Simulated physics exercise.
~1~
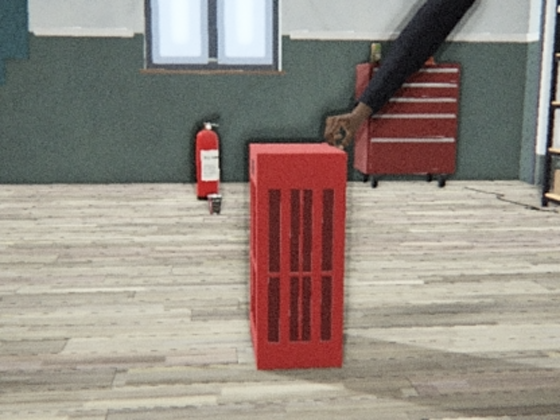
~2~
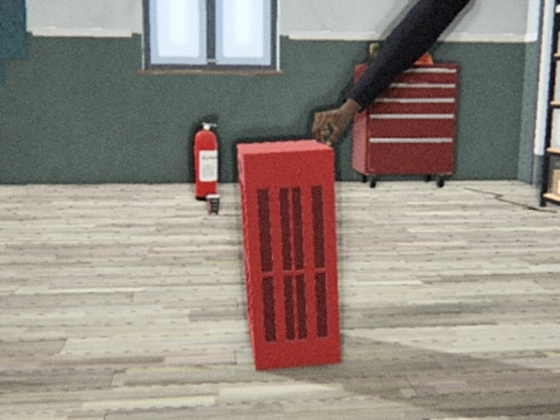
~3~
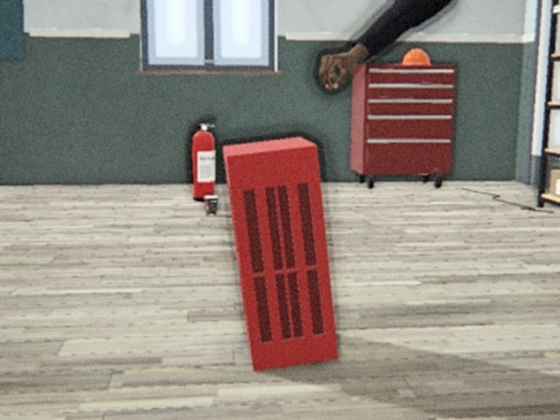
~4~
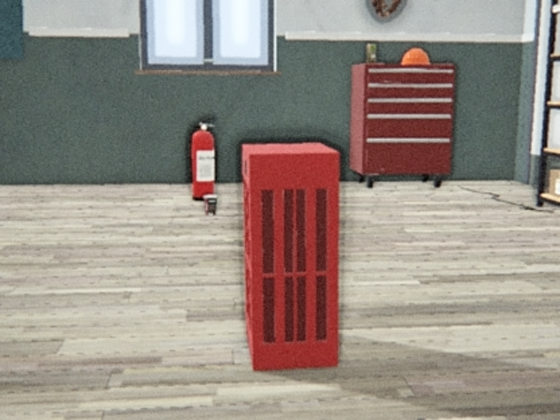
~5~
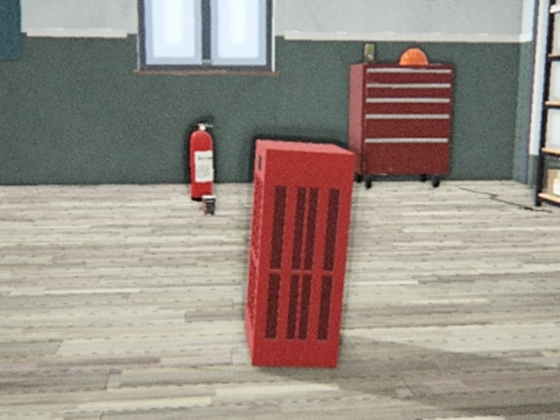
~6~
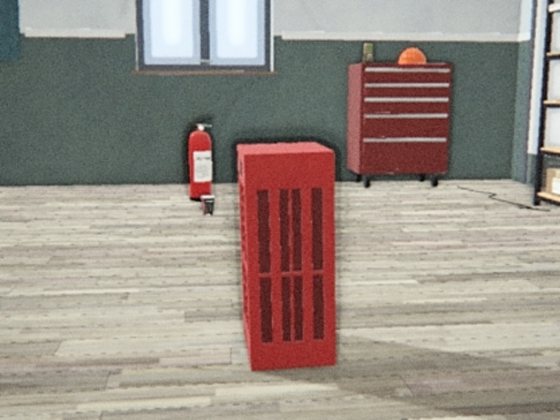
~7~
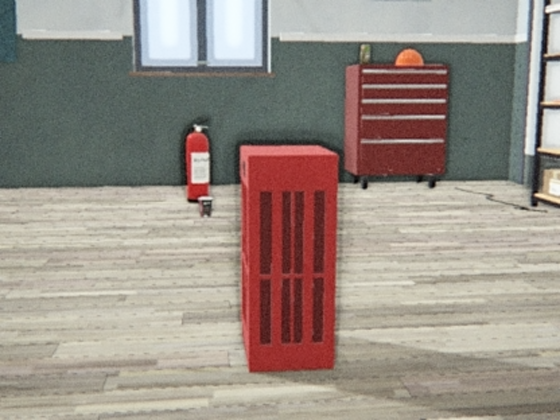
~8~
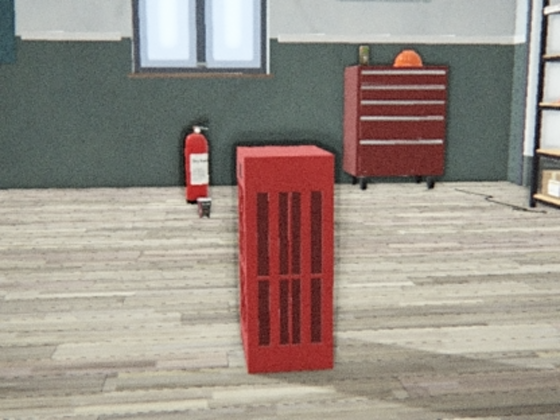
A dark-sleeved arm reaches in from the upper right, its hand at the top of a tall red slotted crate standing on a pale plank floor. The slightly swaying, level view shows a green and white wall behind, with a window, a red fire extinguisher at left and a red tool chest holding an orange hard hat at right. The crate tips left, and the hand lets go and draws away. The crate rocks back through upright, leans a little right, then swings back and settles standing on its base.
